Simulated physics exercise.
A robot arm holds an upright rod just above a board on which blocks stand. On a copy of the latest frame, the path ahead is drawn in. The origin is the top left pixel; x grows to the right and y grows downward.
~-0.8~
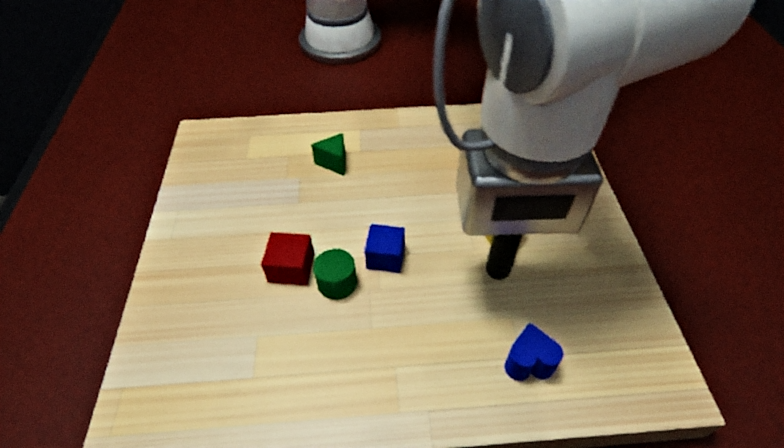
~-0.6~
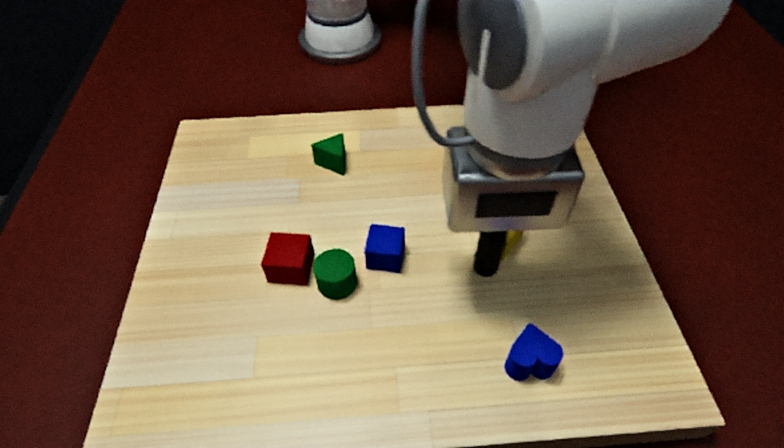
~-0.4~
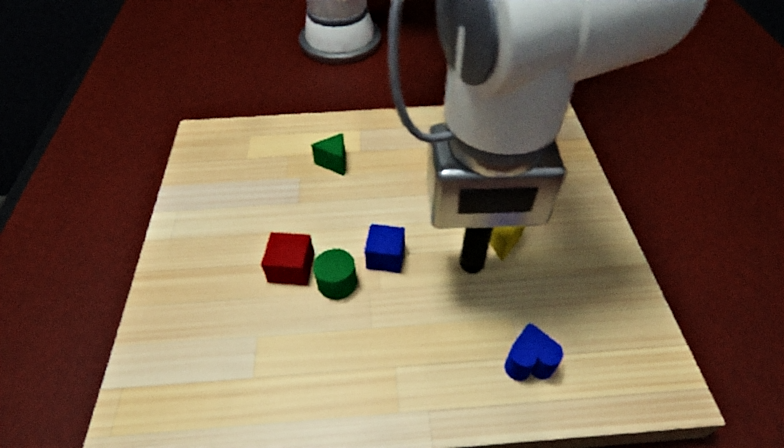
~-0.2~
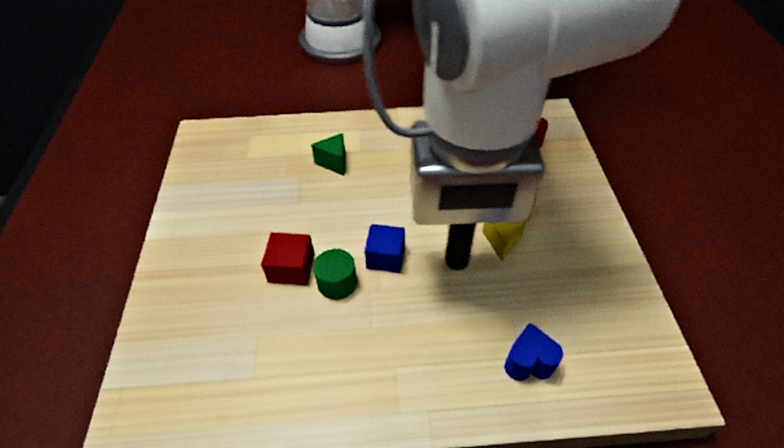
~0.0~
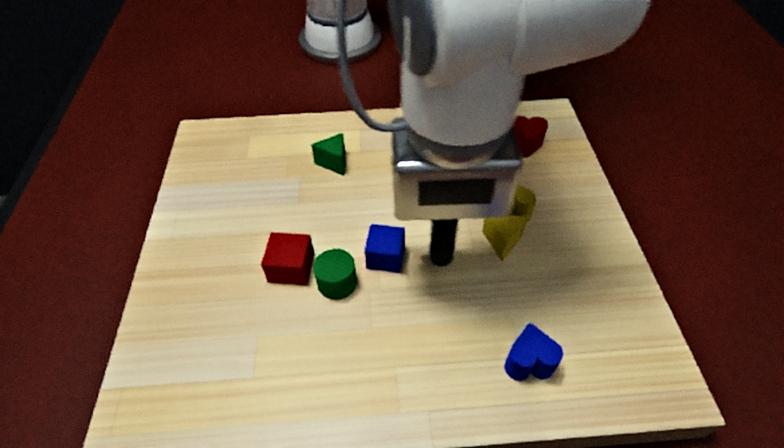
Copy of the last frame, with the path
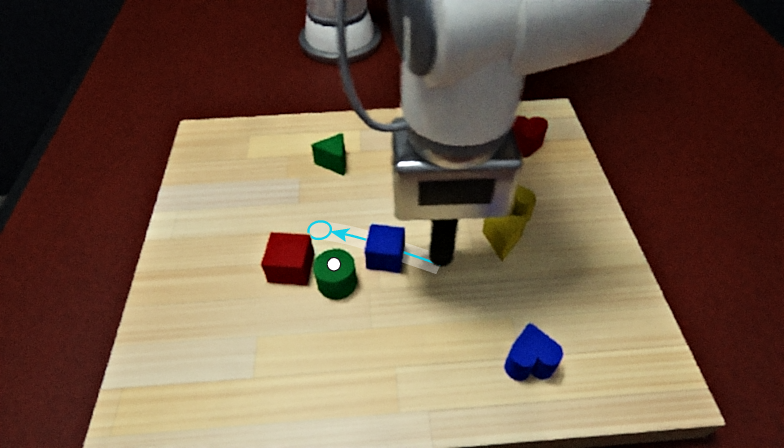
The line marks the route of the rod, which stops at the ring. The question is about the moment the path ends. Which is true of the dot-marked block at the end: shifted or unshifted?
That one moves away.
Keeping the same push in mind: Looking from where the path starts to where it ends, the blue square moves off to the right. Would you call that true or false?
False.
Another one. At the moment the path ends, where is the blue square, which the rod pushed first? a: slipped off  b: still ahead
That would be a.
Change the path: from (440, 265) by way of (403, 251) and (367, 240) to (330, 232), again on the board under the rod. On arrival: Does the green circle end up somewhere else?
My answer is yes.
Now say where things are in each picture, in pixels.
In the first frame, rod tip (498, 270); block tops, red square (286, 249); green circle (334, 264); blue square (385, 238).
In the second frame, rod (485, 268); blocks unchanged.
In the third frame, rod (472, 265); blocks unchanged.
In the fourth frame, rod (457, 261); blocks unchanged.
In the fifth frame, rod (441, 258); red square (286, 249); green circle (334, 264); blue square (385, 238).
Path on the board, from (440, 265) via (379, 244), ending at (320, 230); the dot is on the green circle.
On the path given first. One third of the way, rod (398, 243); blue square (369, 238), turned 20° anticlockwise.
Two thirds of the way, rod (358, 230); green circle (326, 271); blue square (339, 240), turned 85° anticlockwise.
At the end, rod (318, 223); red square in place; green circle (326, 271); blue square (339, 240), turned 85° anticlockwise.
